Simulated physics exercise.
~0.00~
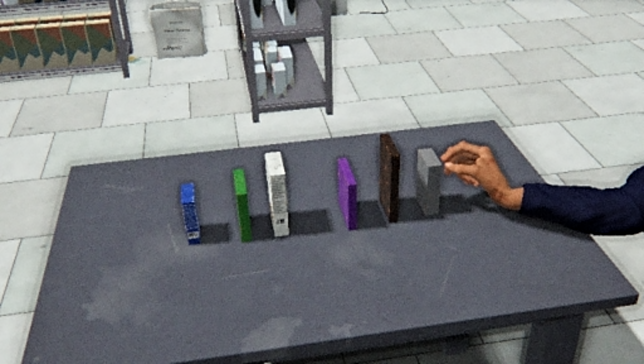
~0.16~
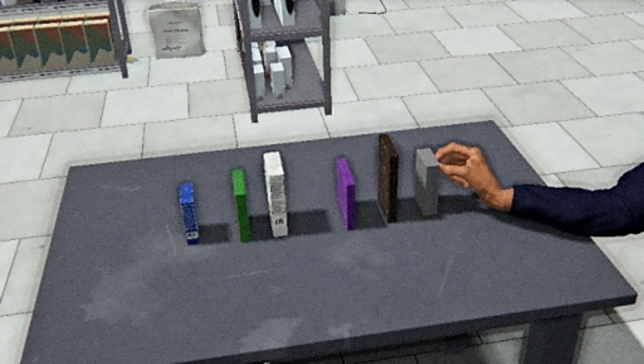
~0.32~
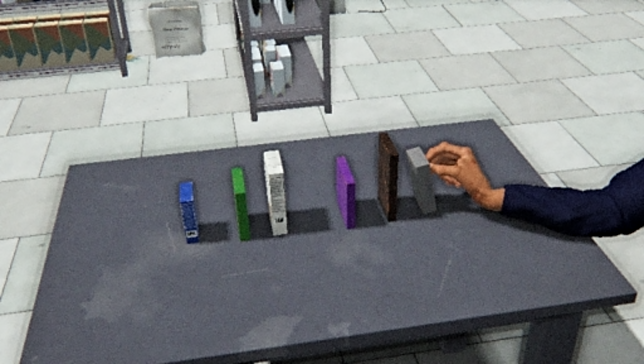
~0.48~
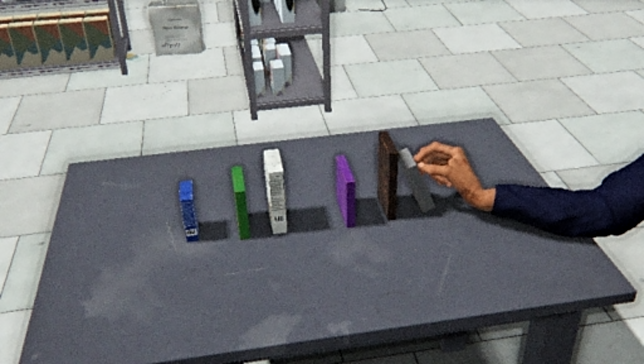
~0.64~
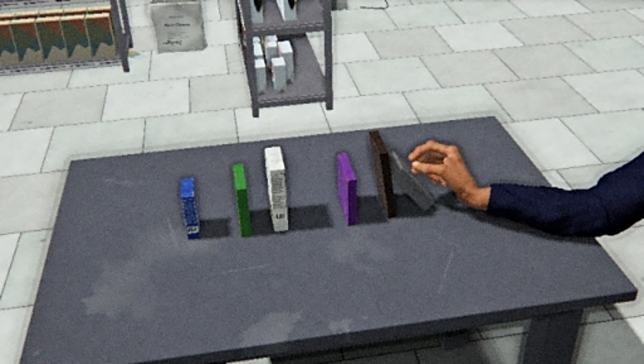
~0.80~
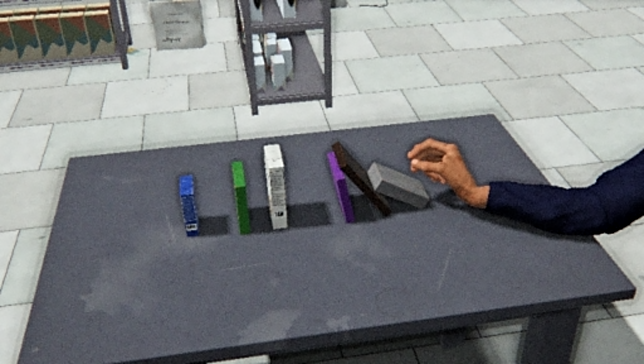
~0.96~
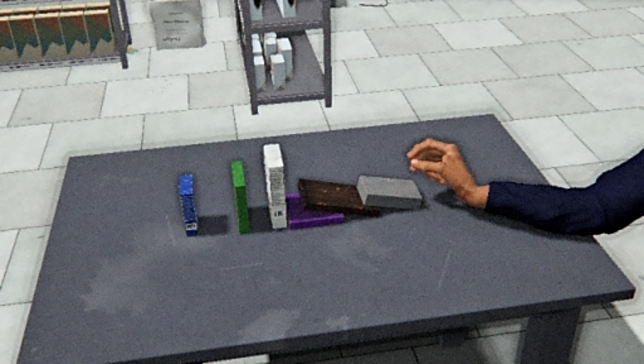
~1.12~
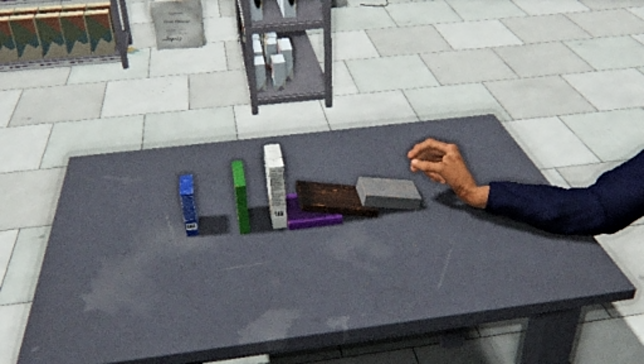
A hand in a dark sleeve reaches in from the right over a dark grey table, seen from above in a room with pale floor tiles and metal shelves behind. Standing in a row from left to right are a blue packet, a green block, a white packet, a purple board, a dark brown-black block and a grey board. The fingers tip the grey board leftward until it leans into the dark block. The dark block then topples against the purple board, and all three fall while the hand stays back. They end lying overlapped beside the white packet, which remains upright with the green block and blue packet.
